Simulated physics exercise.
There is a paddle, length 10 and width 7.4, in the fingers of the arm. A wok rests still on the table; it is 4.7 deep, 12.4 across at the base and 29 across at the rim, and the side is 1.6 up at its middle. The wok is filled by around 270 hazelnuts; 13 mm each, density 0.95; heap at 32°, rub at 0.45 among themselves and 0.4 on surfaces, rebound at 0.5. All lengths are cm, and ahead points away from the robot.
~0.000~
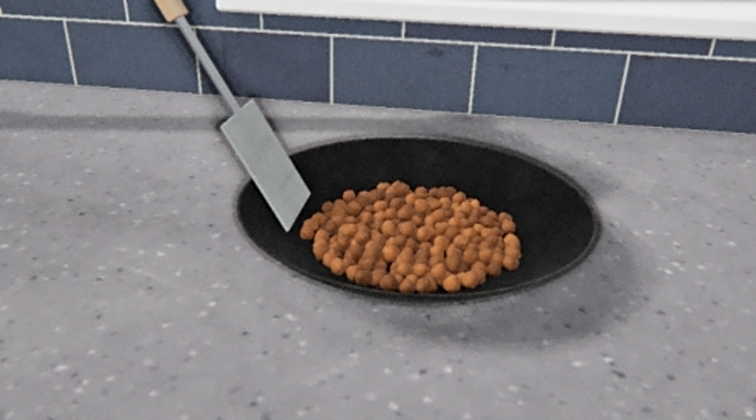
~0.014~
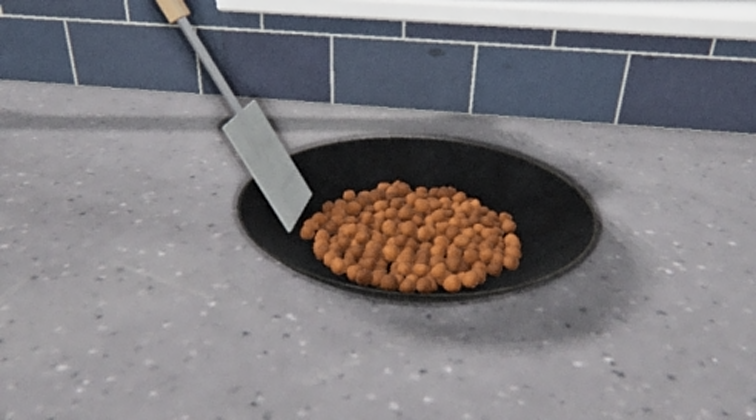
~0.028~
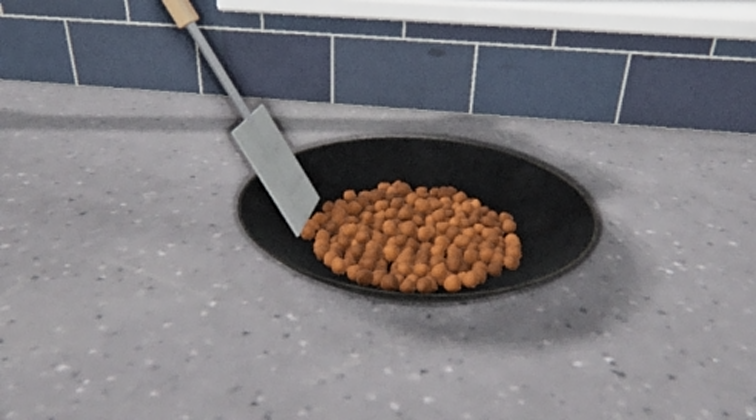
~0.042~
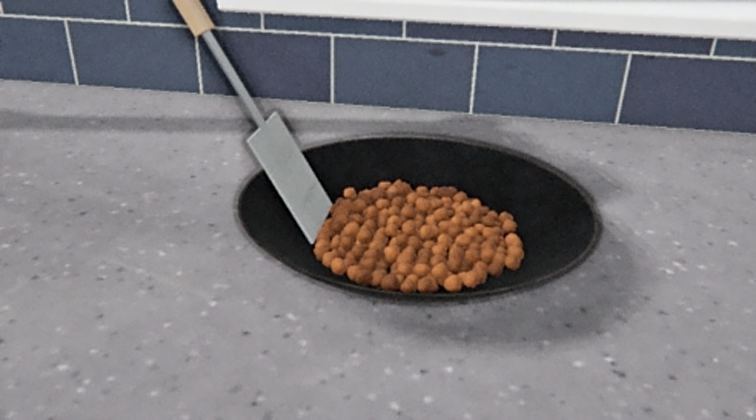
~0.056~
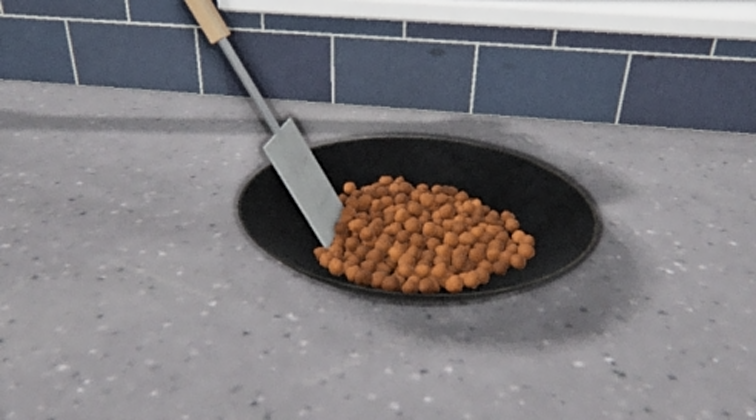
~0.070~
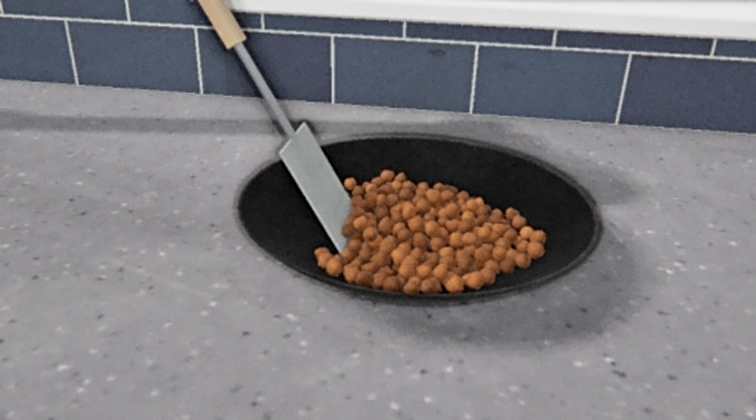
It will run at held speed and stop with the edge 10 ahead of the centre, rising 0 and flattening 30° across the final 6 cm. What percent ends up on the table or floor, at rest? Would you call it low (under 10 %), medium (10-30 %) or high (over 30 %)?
I would call it medium.
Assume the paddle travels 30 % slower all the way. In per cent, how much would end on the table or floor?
Estimated share: Some 10 %.
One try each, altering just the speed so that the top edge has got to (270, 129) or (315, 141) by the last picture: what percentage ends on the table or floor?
Roughly 10 per cent, then roughly 30 per cent.
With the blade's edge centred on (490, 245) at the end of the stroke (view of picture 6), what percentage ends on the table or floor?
0 %, roughly.
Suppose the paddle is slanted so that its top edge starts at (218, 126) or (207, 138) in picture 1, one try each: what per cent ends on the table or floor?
About 20 and 15 per cent.
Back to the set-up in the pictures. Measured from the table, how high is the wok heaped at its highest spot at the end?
5.5 cm.
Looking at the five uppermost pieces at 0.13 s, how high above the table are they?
I'd put them at about 4 centimetres above the table.
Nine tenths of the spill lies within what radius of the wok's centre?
I reckon it's some 35 centimetres.
By 0.13 s, sloping 60°, highest piece 4 above the table; 271 in the wok.
By 0.19 s, sloping 53°, highest piece 5 above the table; 271 in the wok.
By 0.42 s, sloping 30°, highest piece 6 above the table; 223 in the wok, 45 on the table or floor, 3 on the blade or in flight.
By 1.47 s, sloping 30°, highest piece 5 above the table; 223 in the wok, 48 on the table or floor.
Final count, 223 in the wok, 48 on the table or floor. That is 18 % on the table or floor.
